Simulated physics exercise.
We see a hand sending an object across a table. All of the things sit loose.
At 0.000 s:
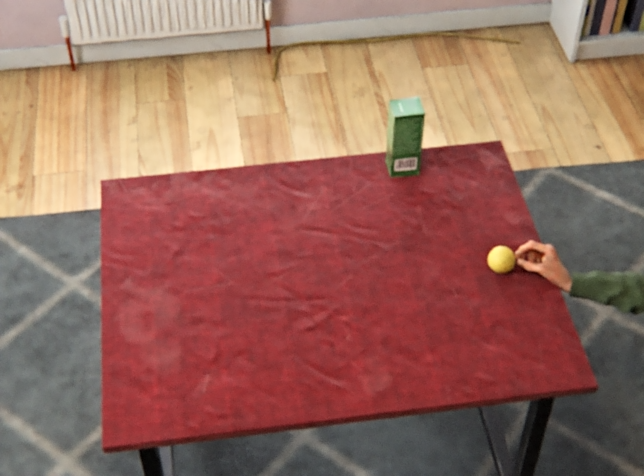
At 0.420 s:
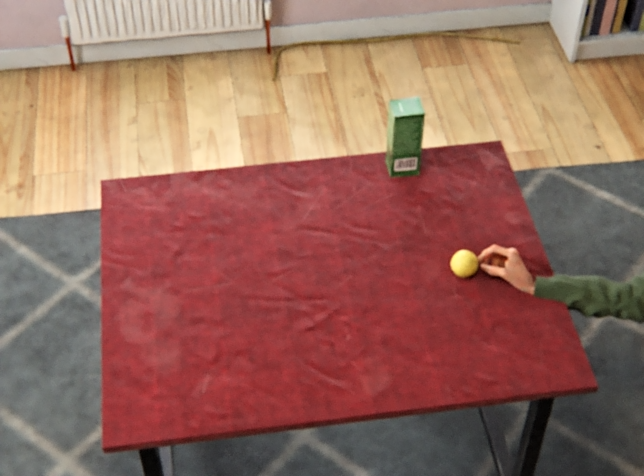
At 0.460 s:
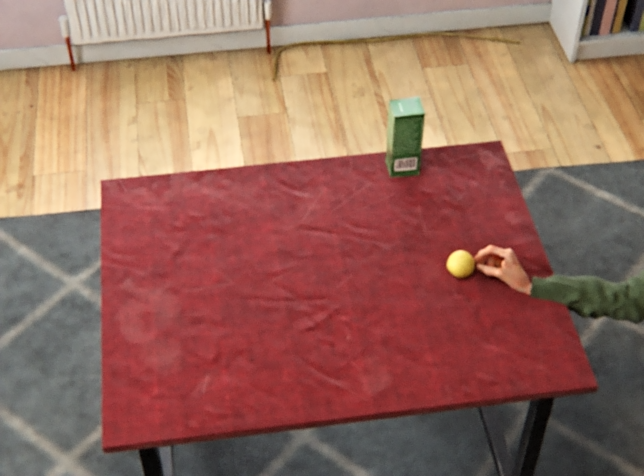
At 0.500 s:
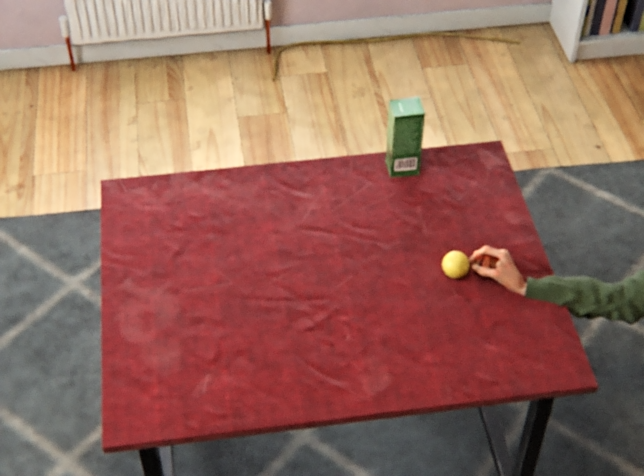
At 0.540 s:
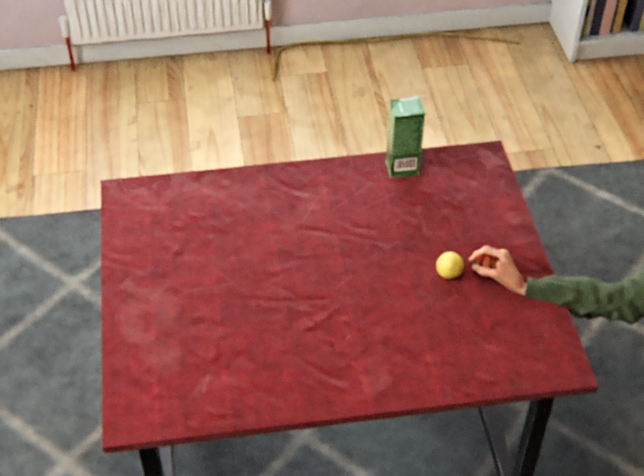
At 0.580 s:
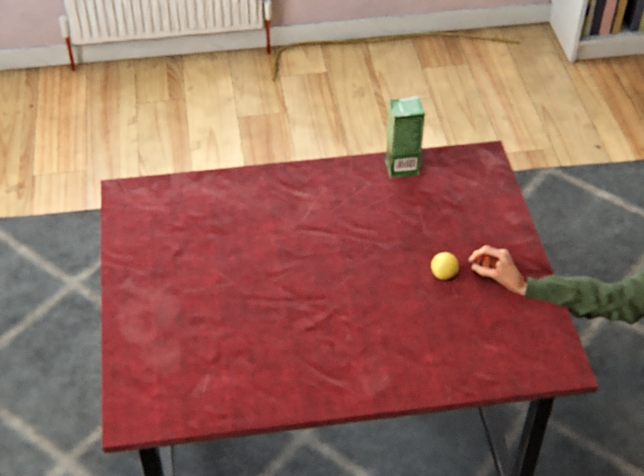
On a red table, a hand pushes a yellow lemon left and releases it rolling.
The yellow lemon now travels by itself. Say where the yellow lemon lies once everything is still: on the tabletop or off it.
It never leaves the table.
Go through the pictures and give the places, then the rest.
Under the hand; yellow lemon (502, 260), in the first frame.
Under the hand; yellow lemon (465, 264), in the second frame.
Under the hand; yellow lemon (461, 265), in the third frame.
Yellow lemon (456, 265), in the fourth frame.
Yellow lemon (451, 266), in the fifth frame.
Yellow lemon (445, 266) rolled a little, in the sixth frame.
After 0.68 s, yellow lemon rolled about its own width near (434, 268).
After 0.78 s, yellow lemon rolled about its own width near (426, 269).
After 0.88 s, yellow lemon rolled about its own width near (420, 269).
At rest (1.4 s), moved from the start, yellow lemon. Seen from the same camera at the end, yellow lemon near (418, 270).
